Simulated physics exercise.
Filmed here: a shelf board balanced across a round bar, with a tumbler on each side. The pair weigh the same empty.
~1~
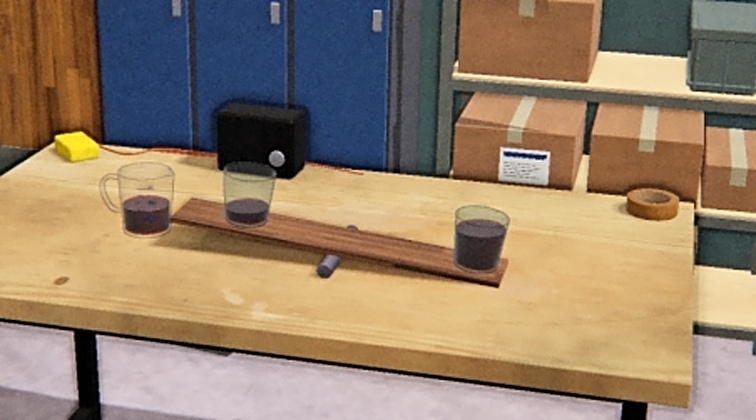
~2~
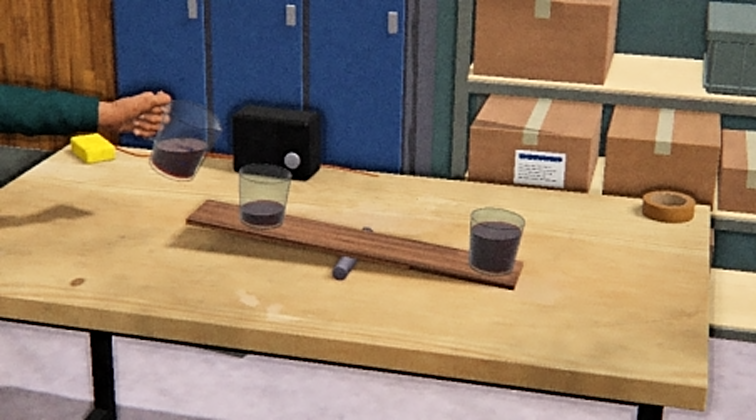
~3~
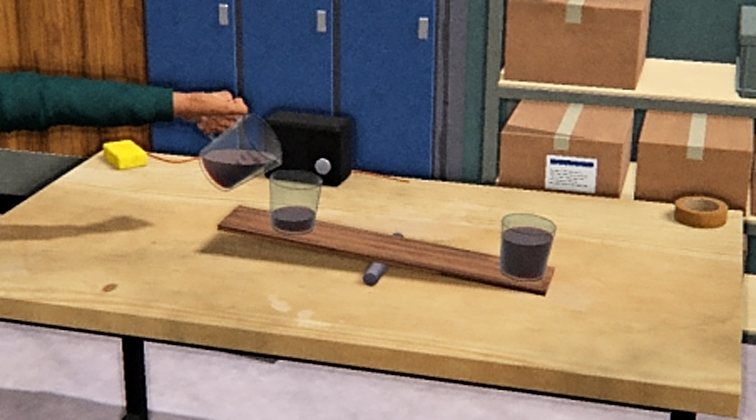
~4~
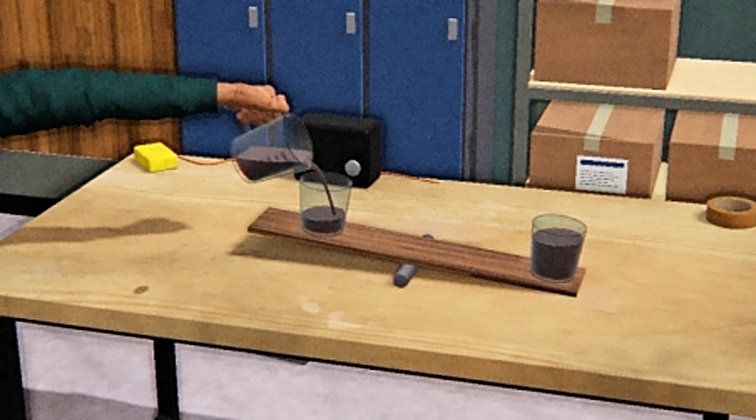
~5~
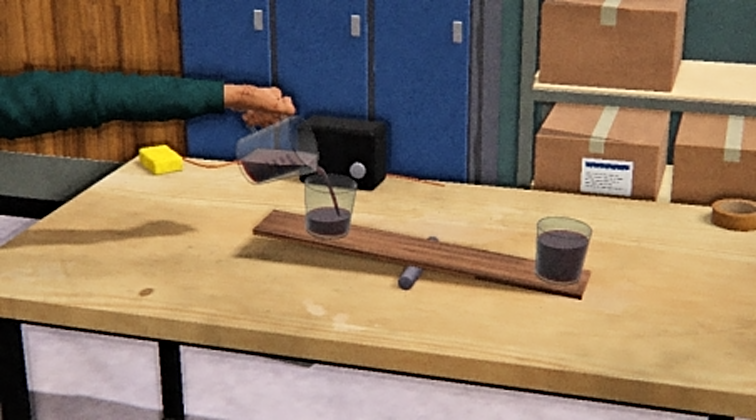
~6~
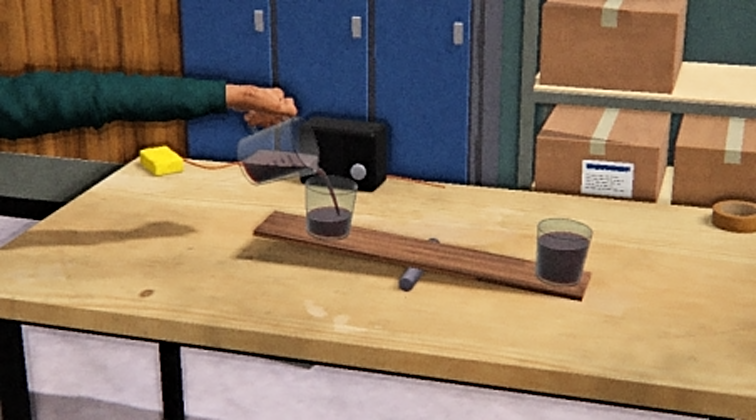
In the video, a hand lifts a jug of dark liquid from a wooden table and pours a stream into the left glass on a tilted board, slightly raising its level while the fuller right glass stays on the low side.
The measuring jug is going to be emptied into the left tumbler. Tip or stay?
I expect it will stay put.
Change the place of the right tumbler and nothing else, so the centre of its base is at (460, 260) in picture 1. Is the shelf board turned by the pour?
My guess is it stays still.
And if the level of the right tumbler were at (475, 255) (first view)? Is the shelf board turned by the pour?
Once the pour is done, it reverses its tilt.
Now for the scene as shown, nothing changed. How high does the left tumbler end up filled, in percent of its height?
I'd put it close to 80 per cent.
Shortly, the left tumbler is about half full; the shelf board leans as before.
Then, the left tumbler is about three quarters full; the shelf board leans as before.
At the finish, the left tumbler is about three quarters full; the shelf board leans as before.
